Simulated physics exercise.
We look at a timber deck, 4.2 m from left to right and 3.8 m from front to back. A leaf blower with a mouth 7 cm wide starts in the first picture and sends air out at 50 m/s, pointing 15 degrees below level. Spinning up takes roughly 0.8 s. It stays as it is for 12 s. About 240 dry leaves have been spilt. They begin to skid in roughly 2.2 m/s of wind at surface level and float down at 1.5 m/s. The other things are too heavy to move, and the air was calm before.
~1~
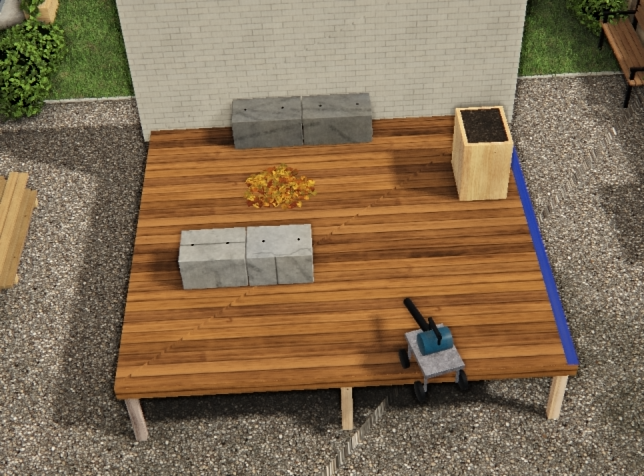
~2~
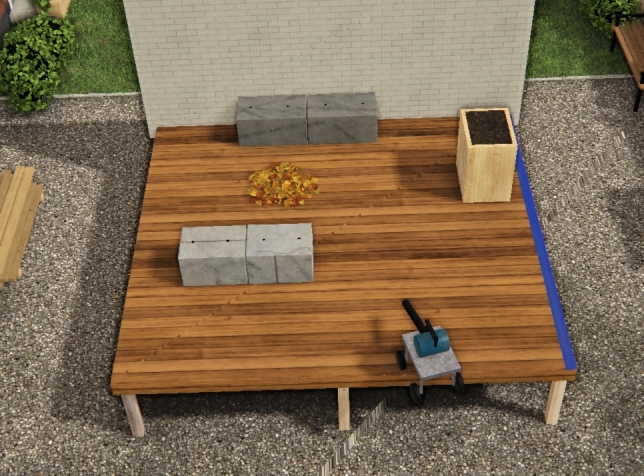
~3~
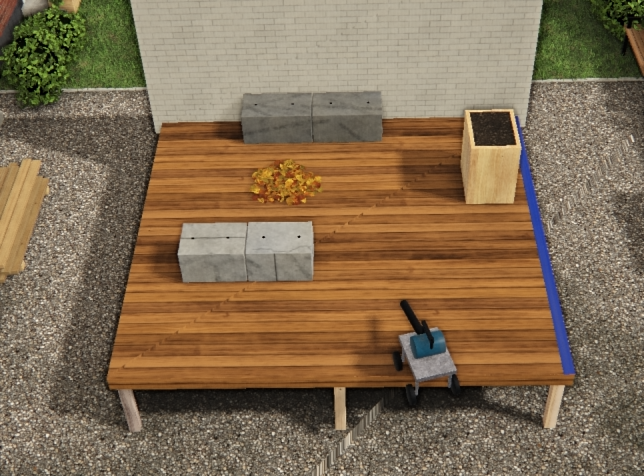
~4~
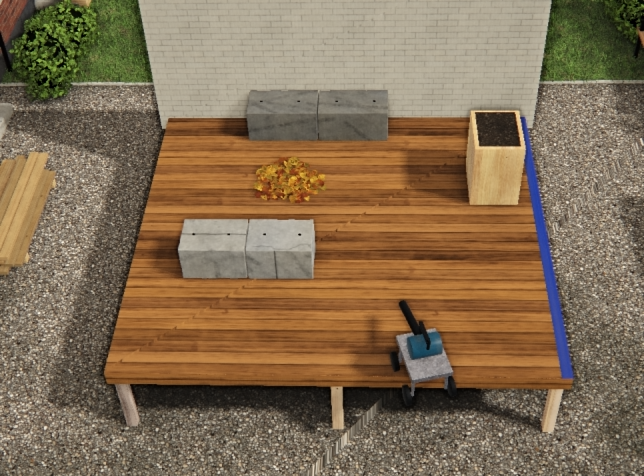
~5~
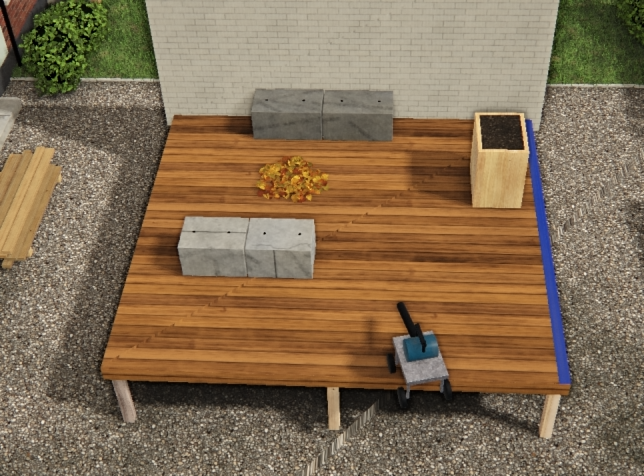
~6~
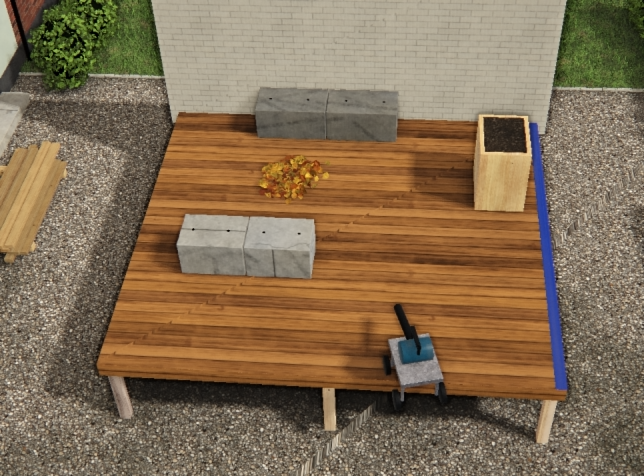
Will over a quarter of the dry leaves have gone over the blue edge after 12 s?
As for a quarter going over the blue edge: No.
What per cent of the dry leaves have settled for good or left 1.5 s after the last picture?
Near 25 %.
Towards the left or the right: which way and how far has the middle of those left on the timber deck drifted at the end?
To the left, by about 1.2 m.
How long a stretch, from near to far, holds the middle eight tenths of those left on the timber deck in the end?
About 0.4 m.
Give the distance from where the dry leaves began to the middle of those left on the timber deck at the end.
About 1.6 m.
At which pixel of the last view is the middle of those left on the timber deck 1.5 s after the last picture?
Near (197, 129).
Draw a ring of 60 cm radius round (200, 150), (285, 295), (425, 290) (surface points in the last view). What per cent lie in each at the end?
In turn about 20 %, 0 %, 0 %.
Then, 1.5 s after the last picture, 0 % are over the blue edge; the middle of those still in play is near (197, 129); 23 % have settled or left.
Then, 2.9 s after the last picture, 0 % are over the blue edge; the middle of those still in play is near (190, 123); 64 % have settled or left.
Then, 5.7 s after the last picture, 0 % are over the blue edge; the middle of those still in play is near (194, 119); 80 % have settled or left.
Then, 11.1 s after the last picture, at the end, 0 % are over the blue edge; the middle of those still in play is near (198, 116).
